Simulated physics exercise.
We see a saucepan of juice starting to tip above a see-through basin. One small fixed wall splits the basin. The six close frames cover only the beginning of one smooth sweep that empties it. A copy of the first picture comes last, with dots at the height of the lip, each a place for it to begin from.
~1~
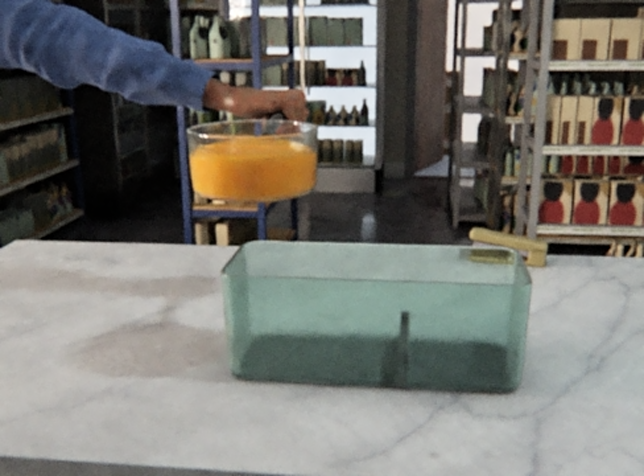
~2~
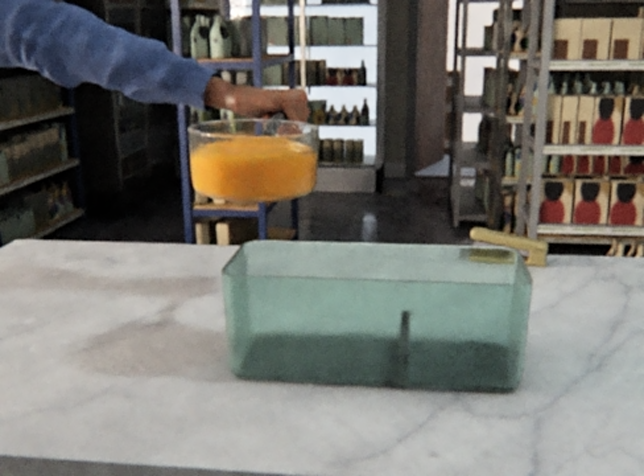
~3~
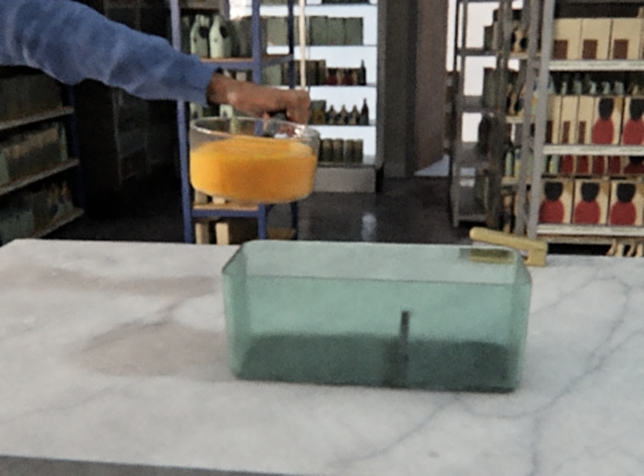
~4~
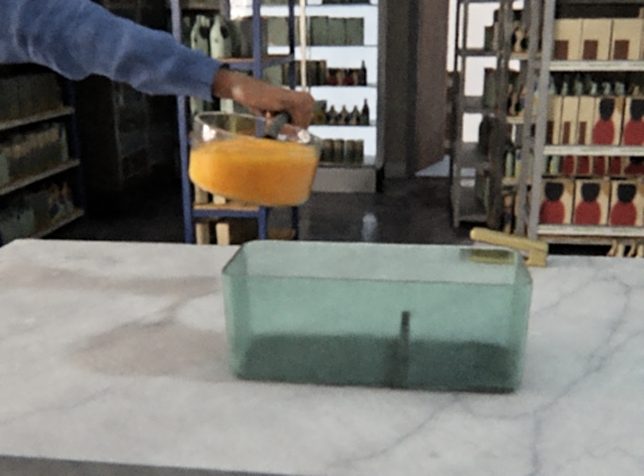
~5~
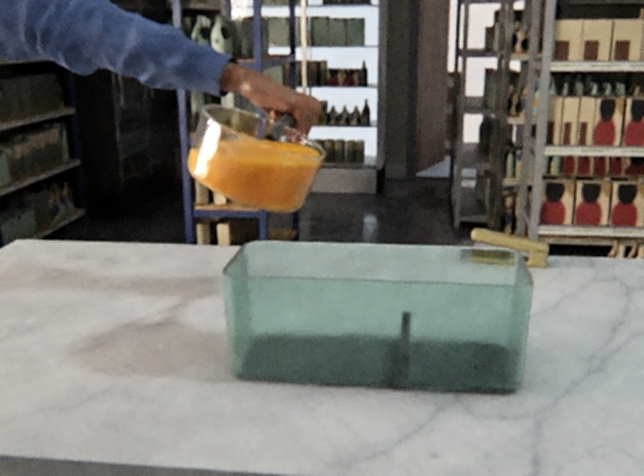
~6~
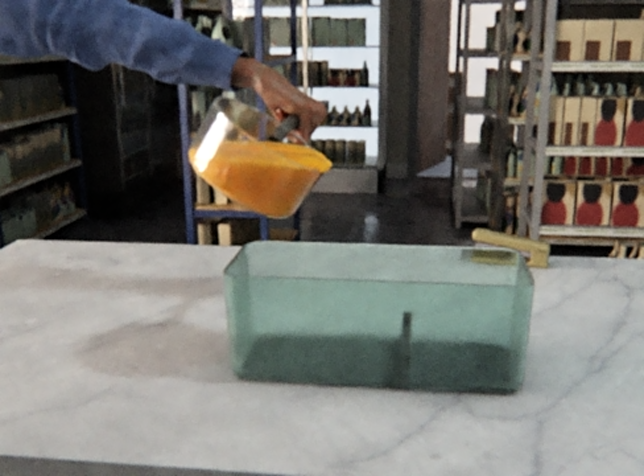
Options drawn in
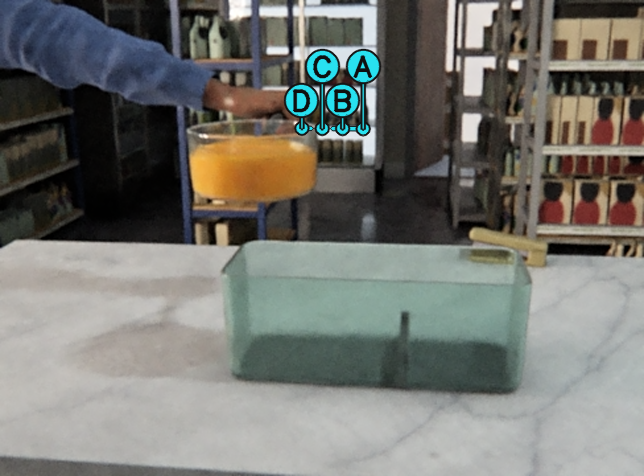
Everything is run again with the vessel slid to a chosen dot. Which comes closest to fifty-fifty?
Take A.
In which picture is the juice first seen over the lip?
Picture 6.
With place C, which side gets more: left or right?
More ends on the left.
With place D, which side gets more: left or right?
The left one.
On the marked copy, A at (363, 128); B at (342, 128); C at (322, 128); D at (301, 128).
With A, about 52 % ends left of the wall and 47 % right of it.
With B, about 74 % ends left of the wall and 23 % right of it; 3 % is lost outside.
With C, about 89 % ends left of the wall and 10 % right of it.
With D, about 87 % ends left of the wall and 12 % right of it.
